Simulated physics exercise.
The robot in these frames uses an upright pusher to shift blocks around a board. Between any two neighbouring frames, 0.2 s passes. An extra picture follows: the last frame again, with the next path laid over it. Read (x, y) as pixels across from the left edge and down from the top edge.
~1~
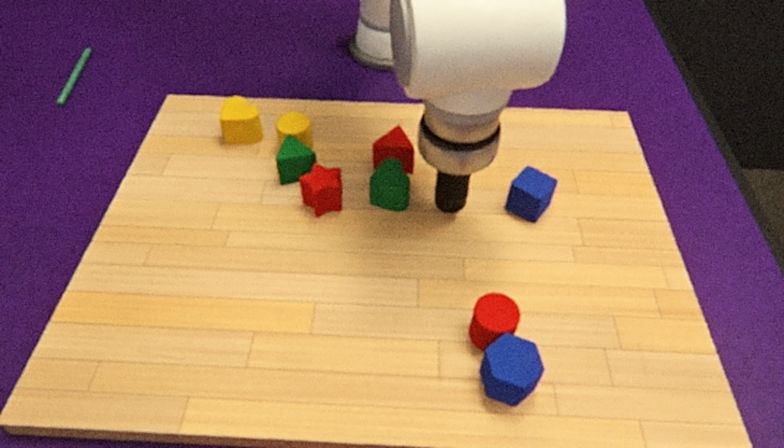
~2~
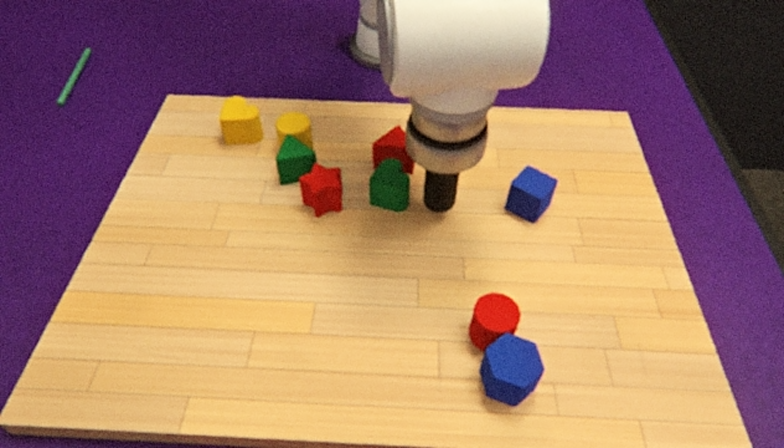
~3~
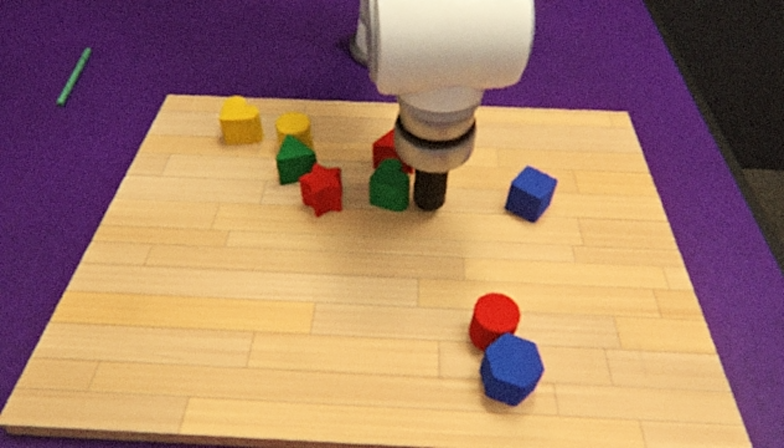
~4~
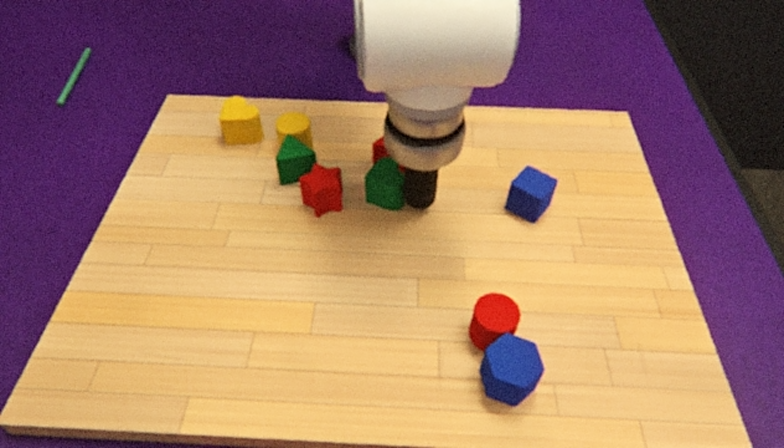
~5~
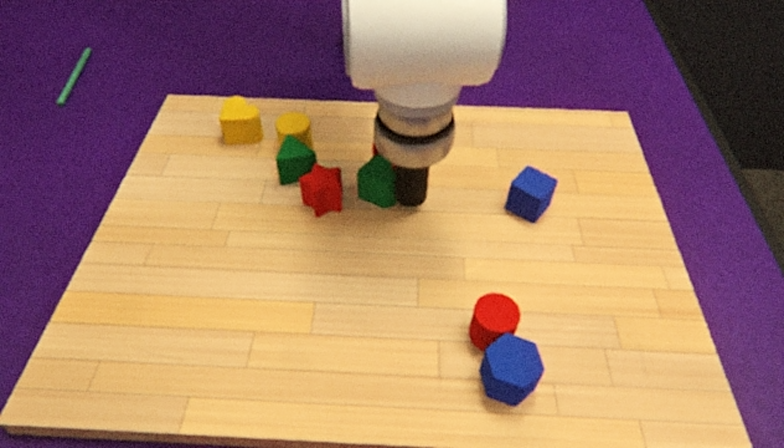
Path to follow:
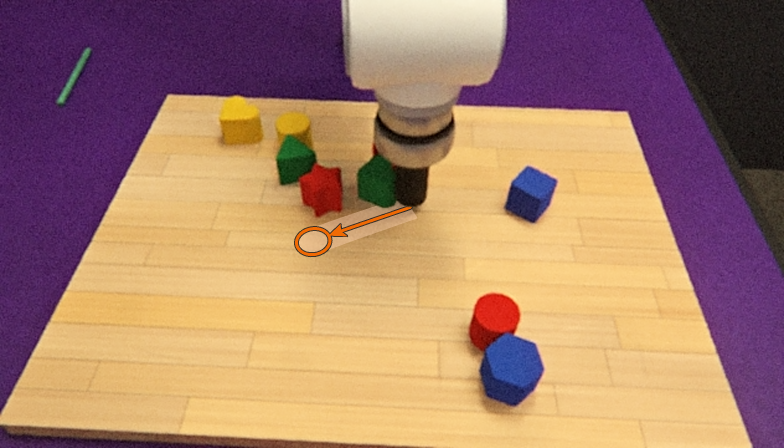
To begin with, a white robot arm holds its dark upright pusher just right of a green block on a wooden board scattered with coloured blocks. The pusher slides left to the green block, then nudges it slightly left toward the red star-shaped block, while the other blocks stay still.
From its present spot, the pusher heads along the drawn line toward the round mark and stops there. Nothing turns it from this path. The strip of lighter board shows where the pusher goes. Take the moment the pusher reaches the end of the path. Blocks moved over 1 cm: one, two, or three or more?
The way I see it, the answer is one.
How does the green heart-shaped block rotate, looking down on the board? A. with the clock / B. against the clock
My answer is option A.
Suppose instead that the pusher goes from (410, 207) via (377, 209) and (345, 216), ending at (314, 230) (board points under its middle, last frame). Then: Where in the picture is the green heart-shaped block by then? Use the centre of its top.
Somewhere near (355, 163).
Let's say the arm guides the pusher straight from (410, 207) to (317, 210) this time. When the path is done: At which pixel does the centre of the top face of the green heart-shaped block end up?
Around pixel (351, 162).
Drawn move, from (410, 207) to (313, 241).
What follows on the original path. One third of the way, pusher (379, 207); green heart-shaped block (366, 169), turned 50° clockwise.
Two thirds of the way, pusher (346, 218); green heart-shaped block (366, 169), turned 55° clockwise.
At the end, pusher (311, 231); red star-shaped block still; green heart-shaped block (366, 169), turned 55° clockwise.
